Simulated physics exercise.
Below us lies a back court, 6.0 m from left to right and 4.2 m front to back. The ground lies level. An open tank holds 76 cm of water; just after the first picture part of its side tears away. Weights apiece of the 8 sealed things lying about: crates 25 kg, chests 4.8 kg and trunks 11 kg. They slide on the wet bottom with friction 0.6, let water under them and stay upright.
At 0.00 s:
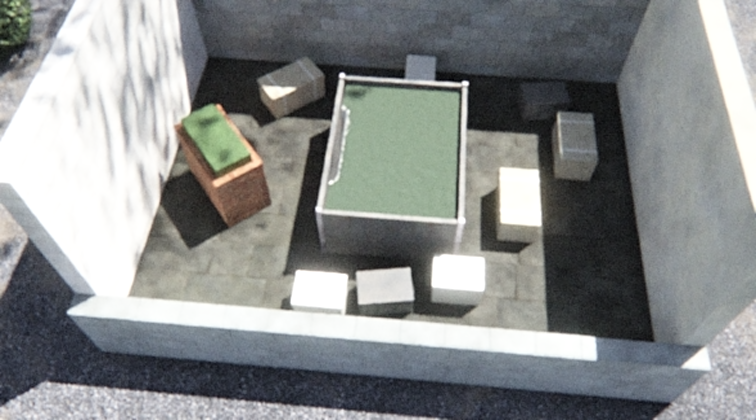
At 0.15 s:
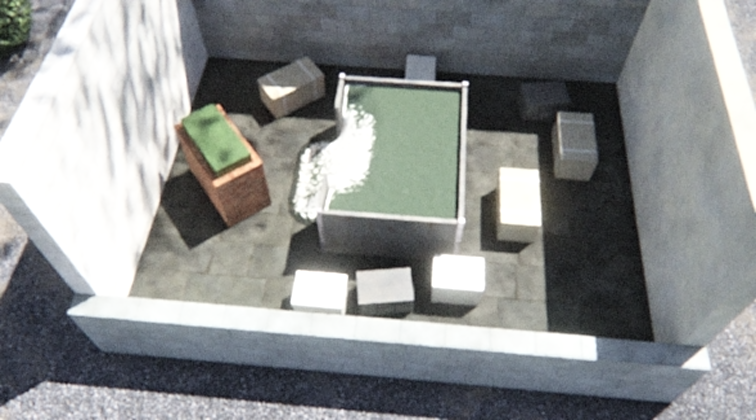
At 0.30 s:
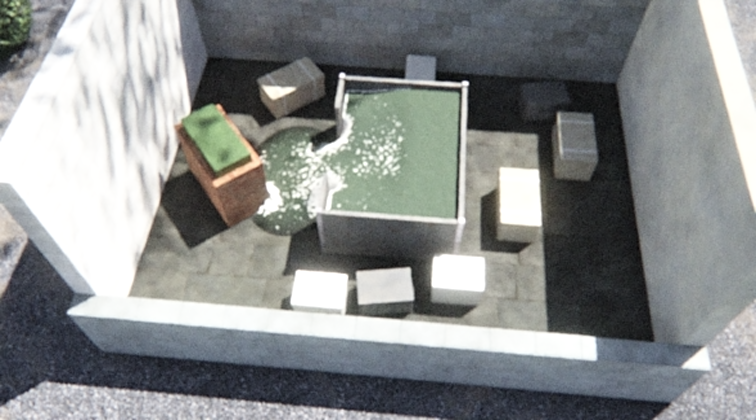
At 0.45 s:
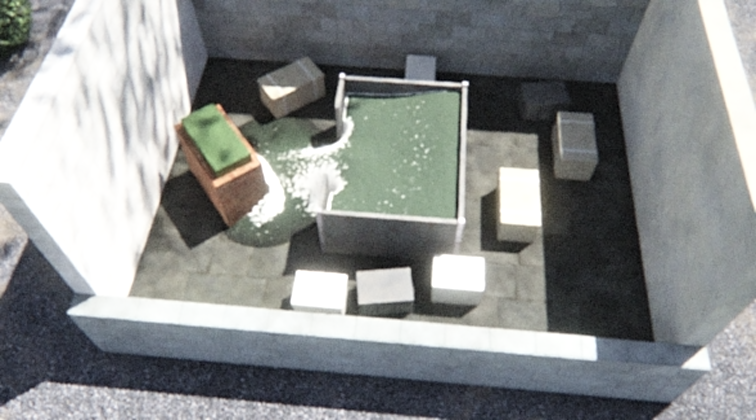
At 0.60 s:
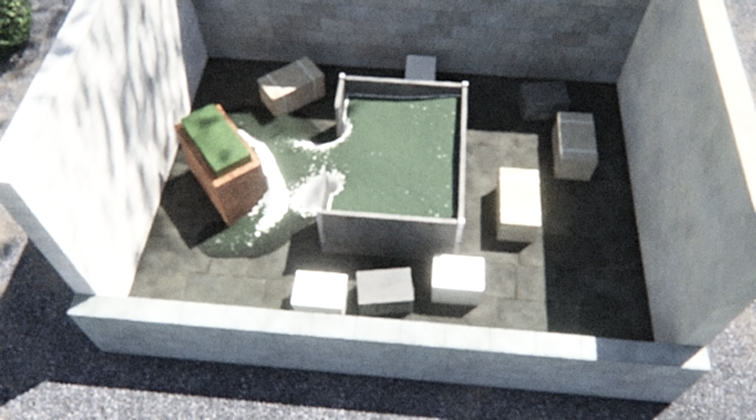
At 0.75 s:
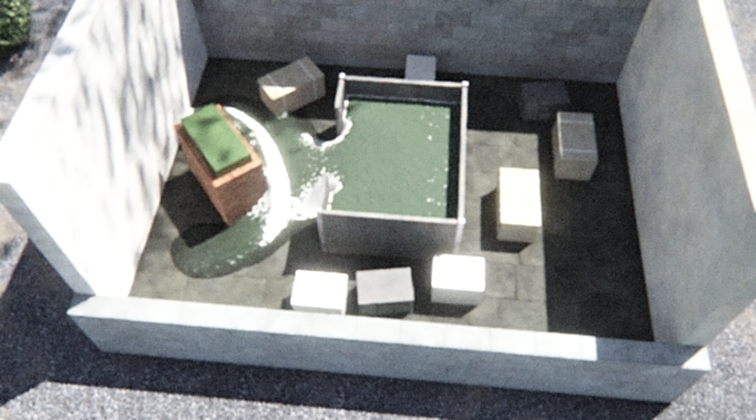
Green water bursts through a torn opening in the left side of a square tank standing in a walled courtyard, foaming white as it drops. It spreads across the paving to the brick planter-like block, then curls around its near side, while the scattered boxes stay put.
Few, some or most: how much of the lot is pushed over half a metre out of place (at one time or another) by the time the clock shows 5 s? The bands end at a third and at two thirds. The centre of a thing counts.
That comes to from one to two thirds.
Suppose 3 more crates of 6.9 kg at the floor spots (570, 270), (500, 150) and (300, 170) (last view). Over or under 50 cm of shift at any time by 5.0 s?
In turn: Less, short of it, over.
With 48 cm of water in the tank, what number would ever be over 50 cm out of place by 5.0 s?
In that case 2 of them.
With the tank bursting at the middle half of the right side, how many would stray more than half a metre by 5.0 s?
In that case 8 of them.
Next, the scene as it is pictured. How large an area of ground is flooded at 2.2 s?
Roughly 13 m2.
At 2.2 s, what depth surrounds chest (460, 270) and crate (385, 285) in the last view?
Roughly 0 and 1 cm.
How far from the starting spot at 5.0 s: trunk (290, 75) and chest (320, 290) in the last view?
In that order: 350 cm, 40 cm.
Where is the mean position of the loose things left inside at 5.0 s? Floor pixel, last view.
Around (503, 210).
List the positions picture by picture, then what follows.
In the first frame, a crate at (385, 286) rests on the ground; a chest at (421, 70), on the bottom; 3.0 m2 under water; 0 of 8 have shifted.
In the second frame, a crate at (385, 286) rests on the ground; a chest at (421, 70), on the bottom; water covers 3.7 m2; 0 of 8 have shifted.
In the third frame, a crate at (385, 286), on the bottom; a chest at (421, 70) rests on the ground; water covers 4.6 m2; 0 of 8 have shifted.
In the fourth frame, a crate at (385, 286), on the bottom; a chest at (421, 70), on the bottom; 5.1 m2 under water; 0 of 8 have shifted.
In the fifth frame, a crate at (385, 286) rests on the ground; a chest at (421, 70), on the bottom; water covers 5.7 m2; 0 of 8 have shifted.
In the sixth frame, a crate at (385, 286), on the bottom; a chest at (421, 70) rests on the ground; water covers 6.4 m2; 0 of 8 have shifted.
After 1.1 s 0 of 8 are over 50 cm from their spots; 0 afloat.
After 2.2 s 1 of 8 are over 50 cm from their spots; 0 afloat.
After 3.5 s 2 of 8 are over 50 cm from their spots; 2 afloat.
After 5.0 s 3 of 8 are over 50 cm from their spots, and 3 have been at some point; 3 afloat.
